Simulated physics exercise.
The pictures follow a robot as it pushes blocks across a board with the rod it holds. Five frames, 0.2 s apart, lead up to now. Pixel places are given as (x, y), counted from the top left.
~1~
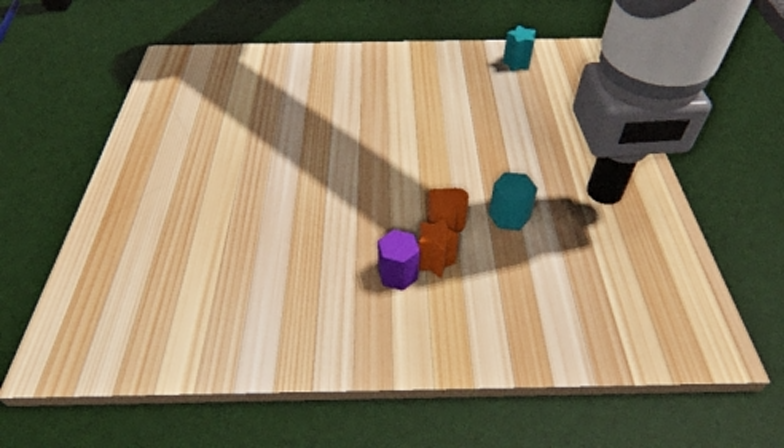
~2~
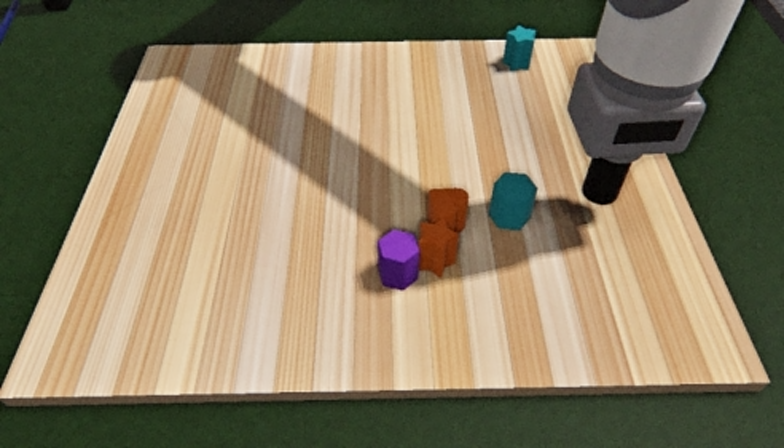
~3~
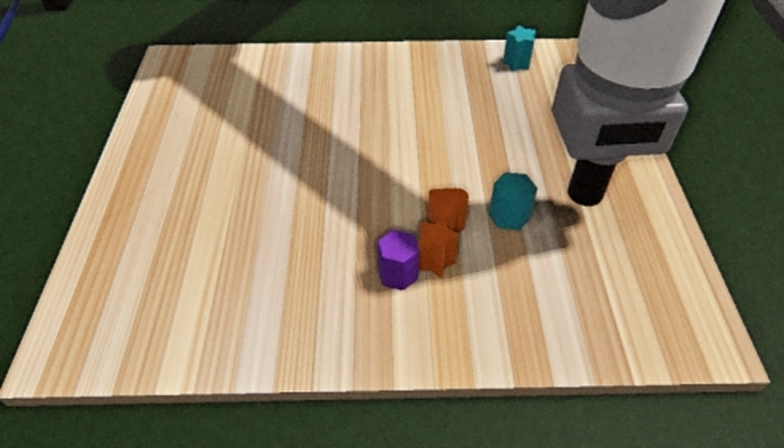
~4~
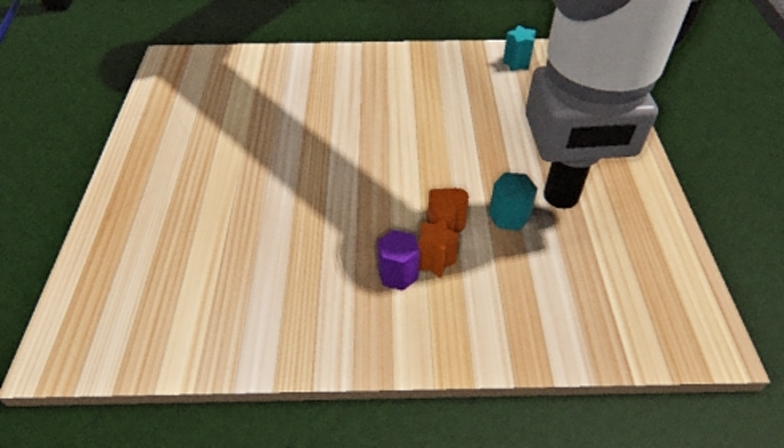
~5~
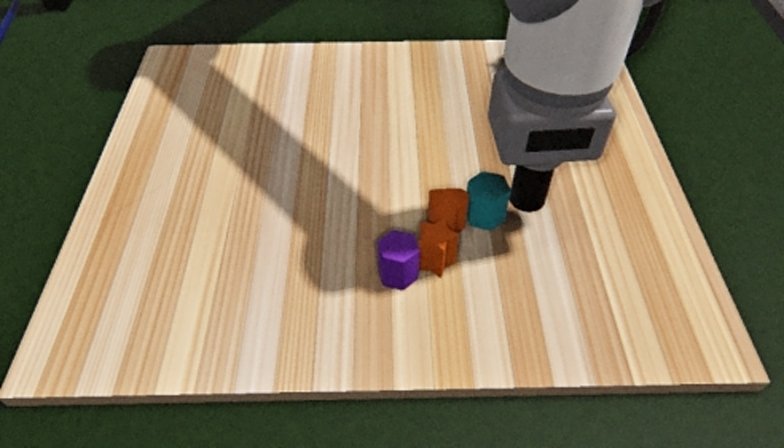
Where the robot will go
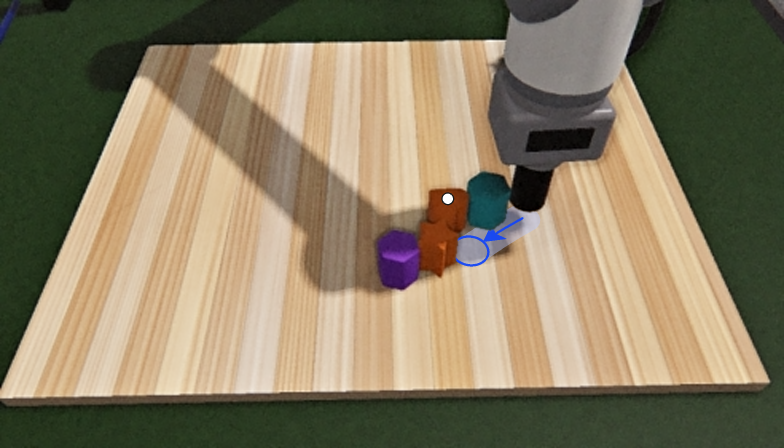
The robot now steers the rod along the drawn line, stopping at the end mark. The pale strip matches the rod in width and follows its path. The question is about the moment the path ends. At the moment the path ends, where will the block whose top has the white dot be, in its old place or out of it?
The block whose top has the white dot will not stay where it is.
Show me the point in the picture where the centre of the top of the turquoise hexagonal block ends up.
(462, 188)
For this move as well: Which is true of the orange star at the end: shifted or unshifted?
When the path is over, the orange star is still on its spot.
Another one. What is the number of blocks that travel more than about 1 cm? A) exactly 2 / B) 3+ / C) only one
Answer: A.
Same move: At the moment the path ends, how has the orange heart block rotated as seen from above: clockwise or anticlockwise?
Viewed from the top, it goes anticlockwise.
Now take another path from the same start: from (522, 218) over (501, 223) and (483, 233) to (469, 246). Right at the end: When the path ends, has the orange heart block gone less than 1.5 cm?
It seems not.
Drawn move, straight from (522, 218) to (470, 251); the dot is on the orange heart block.
What follows on the original path. Halfway along, rod at (499, 216); orange heart block at (431, 197), turned 35° anticlockwise; turquoise hexagonal block at (468, 188), turned 55° clockwise.
At the end, rod at (473, 232); orange star still; orange heart block at (429, 195), turned 50° anticlockwise; turquoise hexagonal block at (462, 188), turned 75° clockwise.
